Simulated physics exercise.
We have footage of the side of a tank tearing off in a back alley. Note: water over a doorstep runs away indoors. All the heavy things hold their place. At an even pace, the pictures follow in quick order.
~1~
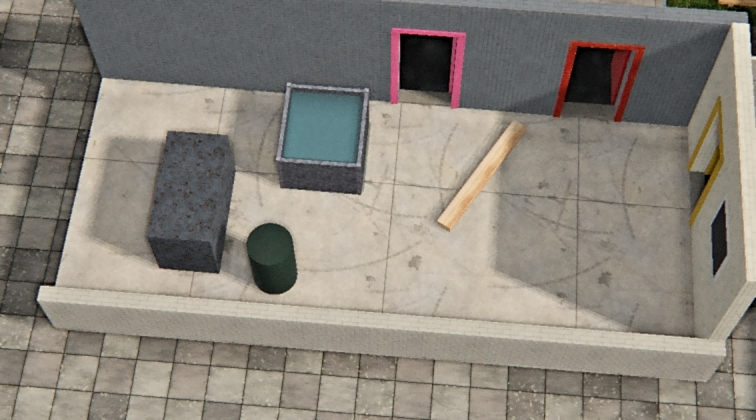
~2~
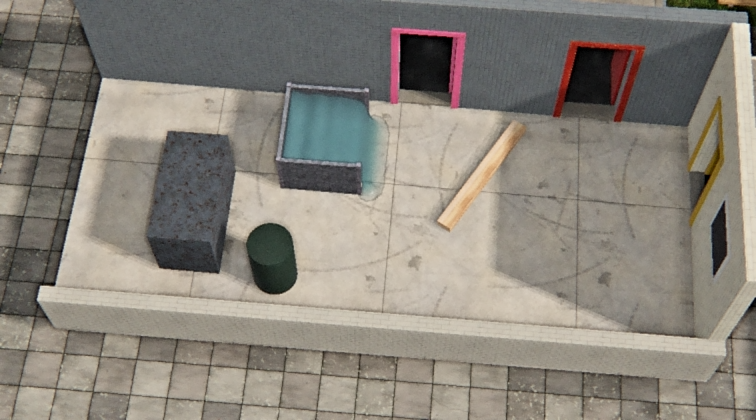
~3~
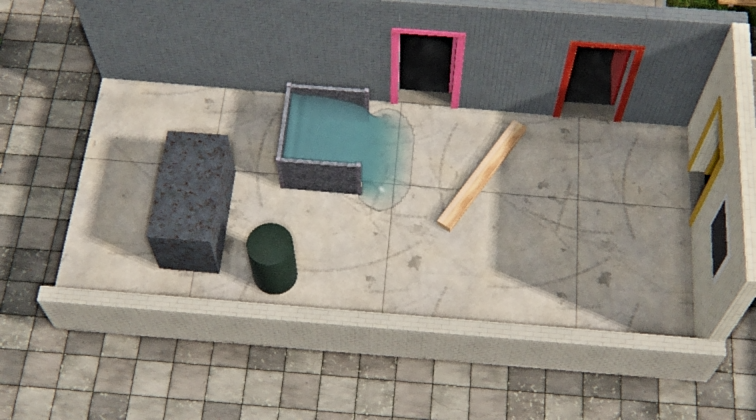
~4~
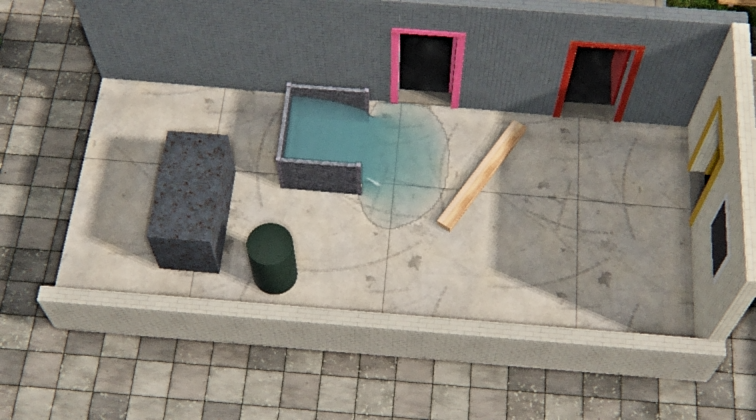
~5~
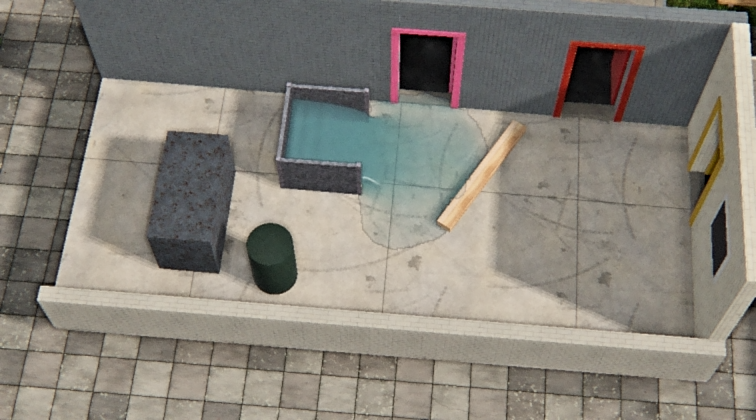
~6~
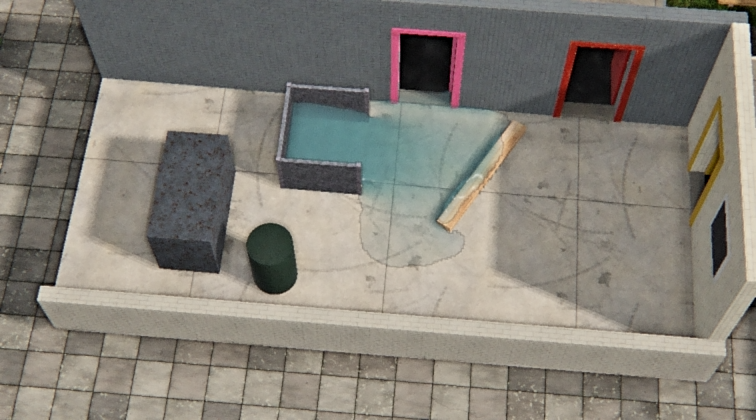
The clip opens on still blue-green water in a square tank inside a walled yard, beside a dark block and a green cylinder. The tank's right side gives way and water pours out, spreading rightward across the pale floor, reaching the wooden plank and creeping around its near end.
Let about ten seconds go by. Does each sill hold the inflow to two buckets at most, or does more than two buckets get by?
The yellow door lets more get by; the pink door lets more get by; the red door keeps it to two at most.
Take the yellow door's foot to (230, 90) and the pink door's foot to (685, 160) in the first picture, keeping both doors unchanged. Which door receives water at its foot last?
Answer: The yellow-painted one.
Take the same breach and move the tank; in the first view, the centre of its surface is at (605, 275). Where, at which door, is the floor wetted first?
That is the one in yellow.
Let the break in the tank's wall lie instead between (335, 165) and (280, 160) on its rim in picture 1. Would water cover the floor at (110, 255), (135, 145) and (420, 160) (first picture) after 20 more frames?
Submerged, bone-dry, bone-dry.
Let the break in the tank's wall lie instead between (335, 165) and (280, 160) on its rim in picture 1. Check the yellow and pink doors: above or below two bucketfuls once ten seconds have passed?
Looking at the doors, the yellow door overshoots the limit while the pink door misses the threshold.
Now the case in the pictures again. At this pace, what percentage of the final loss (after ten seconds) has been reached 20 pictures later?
Share gone: About 60 %.
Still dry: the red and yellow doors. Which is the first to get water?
It's the door marked red.
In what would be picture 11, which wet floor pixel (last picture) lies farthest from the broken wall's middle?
Farthest reach: (658, 133).
A moment on, water covers 30 % of the floor; the yellow door not reached, the pink door over two buckets in, the red door wet at the sill, nothing in.
Next, water covers 45 % of the floor; the yellow door under two buckets in, the pink door over two buckets in, the red door wet at the sill, nothing in.
Then, water covers 40 % of the floor; the yellow door far over two buckets in, the pink door over two buckets in, the red door wet at the sill, nothing in.
Later, water covers 50 % of the floor; the yellow door far over two buckets in, the pink door over two buckets in, the red door wet at the sill, nothing in.
In the end, water covers 60 % of the floor; the yellow door far over two buckets in, the pink door over two buckets in, the red door wet at the sill, nothing in.
